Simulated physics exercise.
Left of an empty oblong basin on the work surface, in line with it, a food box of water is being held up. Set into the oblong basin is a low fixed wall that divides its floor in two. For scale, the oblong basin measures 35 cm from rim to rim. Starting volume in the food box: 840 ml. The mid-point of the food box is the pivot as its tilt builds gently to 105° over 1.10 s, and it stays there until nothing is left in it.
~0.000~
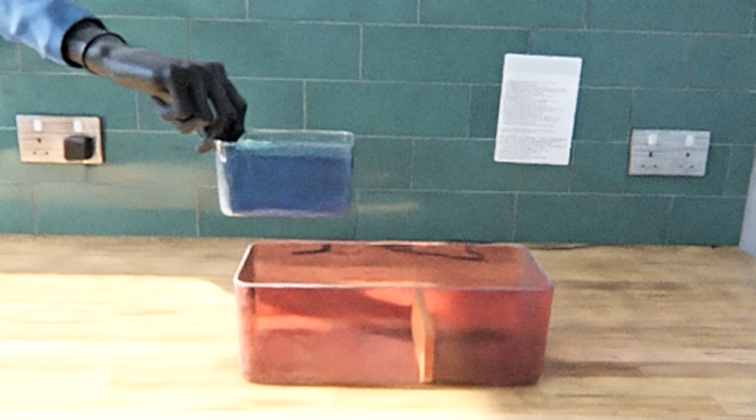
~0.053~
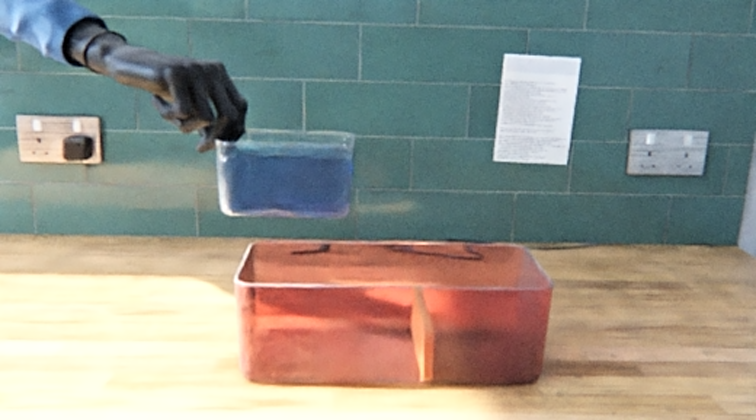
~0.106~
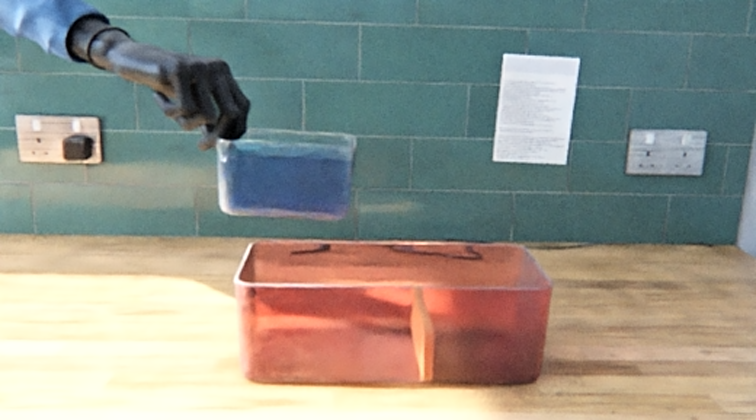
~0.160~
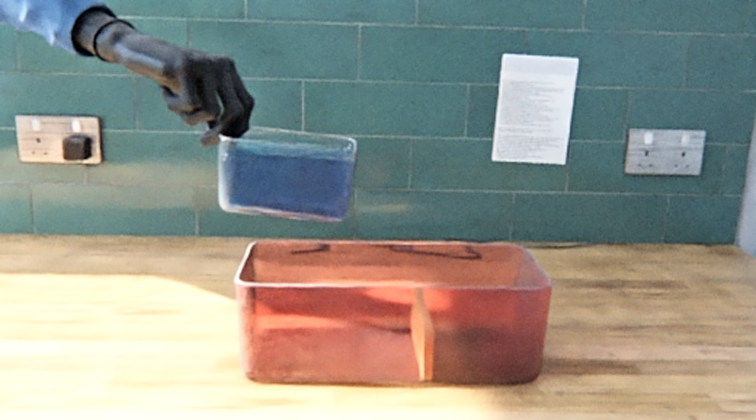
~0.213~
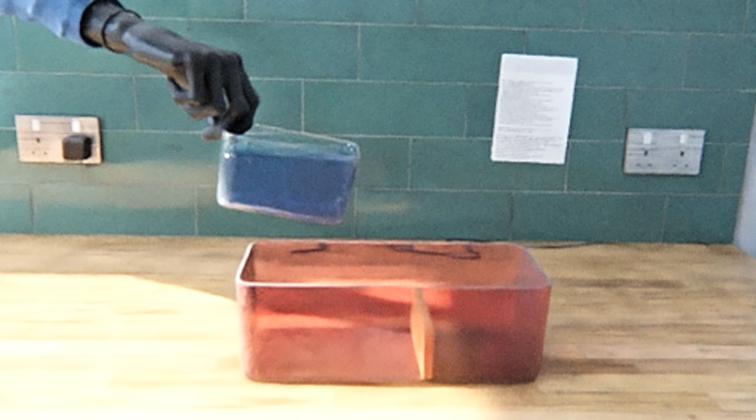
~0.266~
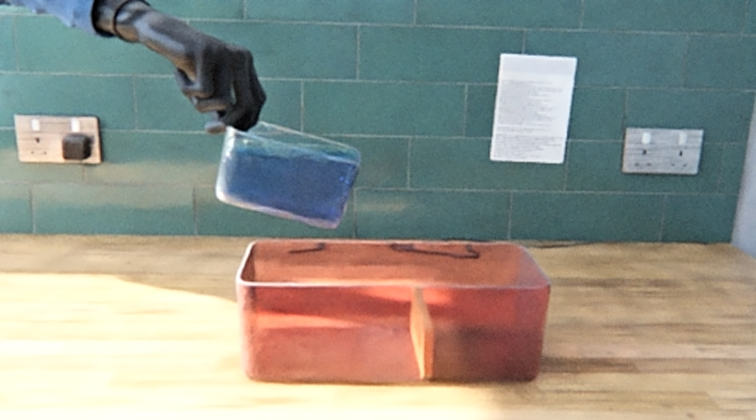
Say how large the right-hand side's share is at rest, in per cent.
Its share is roughly 19 per cent.
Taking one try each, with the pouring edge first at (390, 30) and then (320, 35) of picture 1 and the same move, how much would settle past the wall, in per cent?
Try 1: 75 %; try 2: 10 %.
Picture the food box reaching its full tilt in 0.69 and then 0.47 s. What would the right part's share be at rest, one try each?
About 10 %, then about 10 %.
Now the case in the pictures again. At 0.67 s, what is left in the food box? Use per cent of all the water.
Portion remaining: Approx. 46 per cent.
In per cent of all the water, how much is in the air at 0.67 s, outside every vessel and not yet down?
It comes to about 30 percent.
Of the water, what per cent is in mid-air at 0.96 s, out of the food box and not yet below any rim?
I'd put it at about 4 per cent of the liquid.
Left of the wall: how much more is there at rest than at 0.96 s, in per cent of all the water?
About 10 percent.
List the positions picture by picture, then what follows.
In the first frame, it leans 0°; its right rim is at (354, 141); the water meets the walls at (225, 147) and (352, 150); the oblong basin's rim runs from (244, 262) to (539, 267); the wall's top is at (423, 308).
In the second frame, it leans 1°; its right rim is at (354, 142); the water meets the walls at (226, 147) and (352, 151).
In the third frame, it leans 2°; its right rim is at (355, 144); the water meets the walls at (226, 146) and (352, 152).
In the fourth frame, it leans 5°; its right rim is at (356, 148); the water meets the walls at (227, 146) and (354, 151).
In the fifth frame, it leans 9°; its right rim is at (358, 152); the water meets the walls at (229, 147) and (356, 153).
In the sixth frame, it leans 14°; its right rim is at (359, 159); the water meets the walls at (230, 147) and (359, 153).
By 0.67 s the tilt is 70° and 45 per cent is still to pour, 19 is left of the wall and 7 right of it.
By 0.96 s the tilt is 101° and 8 per cent is still to pour, 70 is left of the wall and 18 right of it.
By 1.27 s the tilt is 105° and 0 per cent is still to pour, 79 is left of the wall and 19 right of it.
By 1.60 s the tilt is 105° and 0 per cent is still to pour, 80 is left of the wall and 19 right of it.
At rest 80 per cent lies left of the wall, 19 right of it and 2 outside.
